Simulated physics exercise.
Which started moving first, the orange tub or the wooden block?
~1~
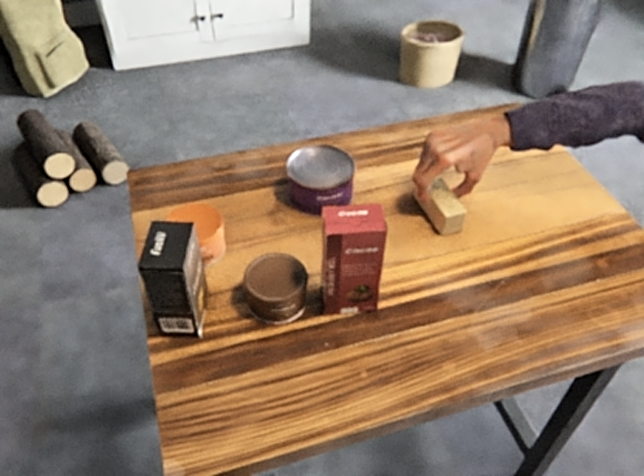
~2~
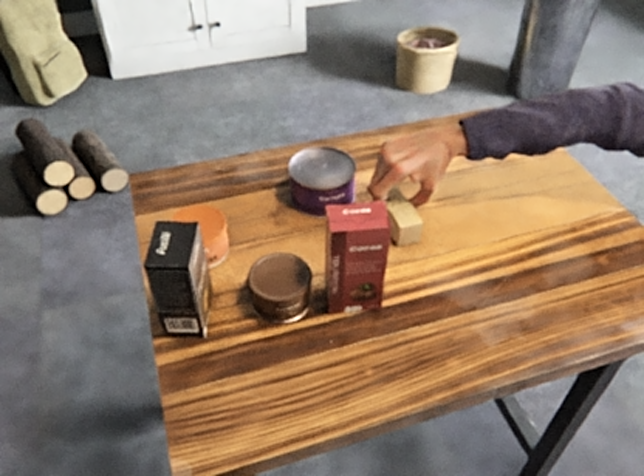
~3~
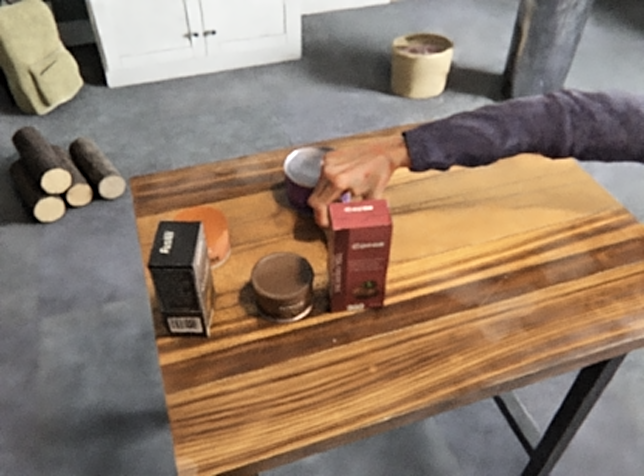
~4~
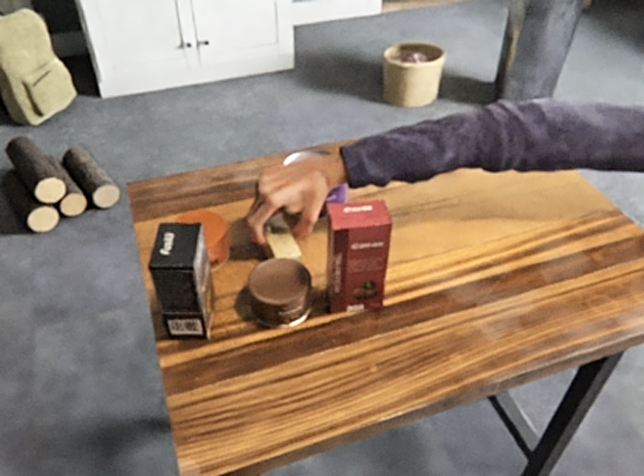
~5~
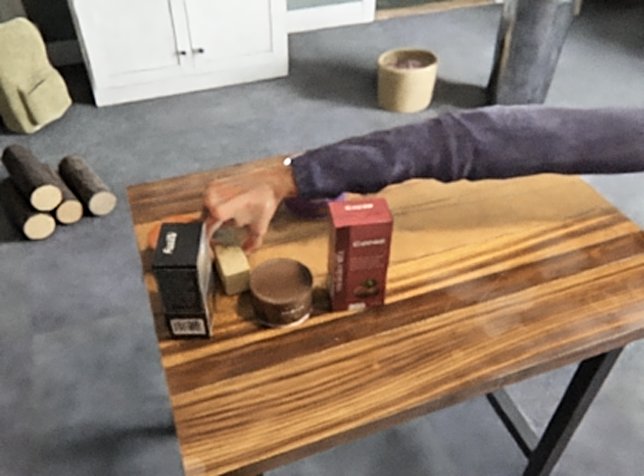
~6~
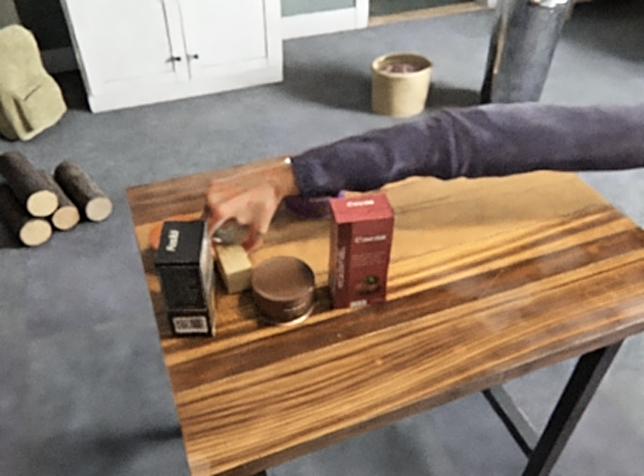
The wooden block started moving first, pushed left by the hand. The orange tub only shifted later, once the block had come across the table to it.
